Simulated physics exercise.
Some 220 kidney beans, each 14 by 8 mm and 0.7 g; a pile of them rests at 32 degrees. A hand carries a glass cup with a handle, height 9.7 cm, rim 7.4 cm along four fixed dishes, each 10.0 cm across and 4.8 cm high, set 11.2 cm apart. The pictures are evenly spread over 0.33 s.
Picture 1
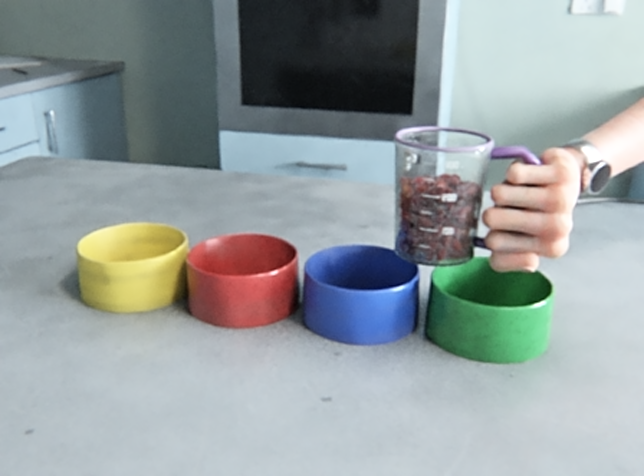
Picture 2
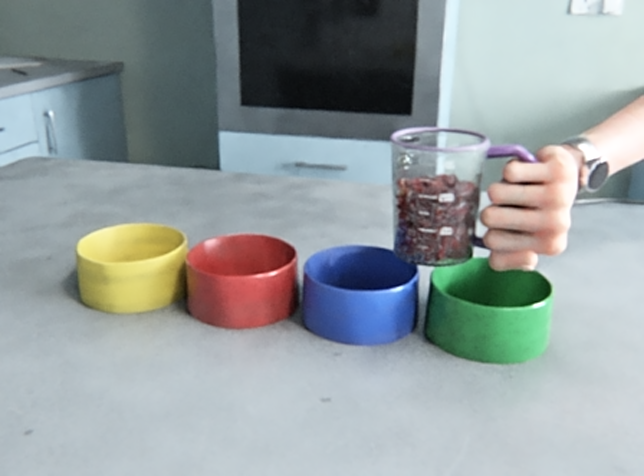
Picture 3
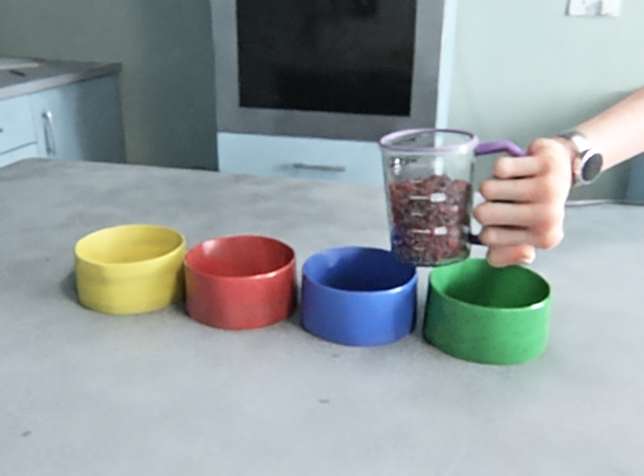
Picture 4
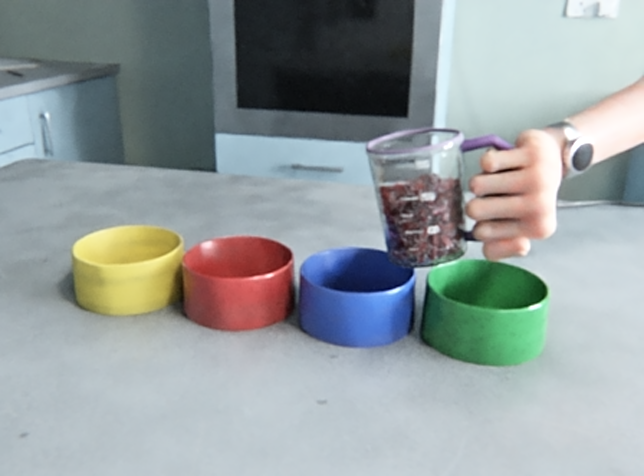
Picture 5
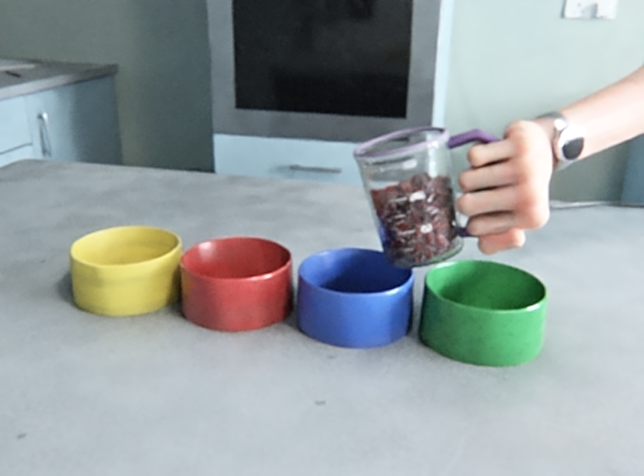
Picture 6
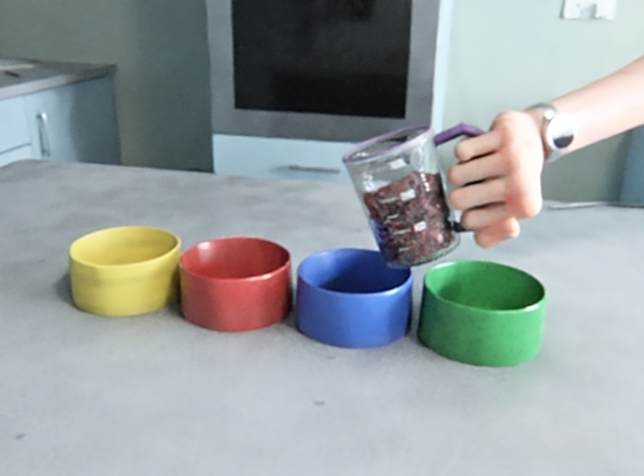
A hand wearing a wristwatch holds a clear cup with a purple rim and handle, partly filled with dark red beans, above a grey kitchen counter seen from slightly above. Four empty-looking dishes stand in a row, yellow, red, blue and green from left to right, before pale blue cabinets and a dark oven. The hand shifts the cup slightly left while steadily tilting it leftward, as the view drifts very slightly.
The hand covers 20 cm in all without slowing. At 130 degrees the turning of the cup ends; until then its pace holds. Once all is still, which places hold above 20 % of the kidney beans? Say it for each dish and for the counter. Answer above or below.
Red dish: Above; blue dish: Below; green dish: Below; yellow dish: Below; on the counter: Below.
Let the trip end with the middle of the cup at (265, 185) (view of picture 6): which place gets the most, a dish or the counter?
The winner: Red.
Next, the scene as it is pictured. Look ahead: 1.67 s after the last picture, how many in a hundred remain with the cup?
Roughly 0 per cent.
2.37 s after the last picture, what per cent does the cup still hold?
Some 0 per cent of the load.
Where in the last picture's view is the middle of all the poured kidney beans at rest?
Near (229, 282).
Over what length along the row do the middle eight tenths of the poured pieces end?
Some 5 cm.
Then, 1.00 s after the last picture, tilt 98 degrees; cup holds 100 %.
Then, 1.67 s after the last picture, tilt 130 degrees; cup holds 0 %, red 100 %.
Then, 2.37 s after the last picture, tilt 130 degrees; cup holds 0 %, red 100 %.
In the end, red 100 %, blue 0 %, green 0 %, yellow 0 %, counter 0 %.
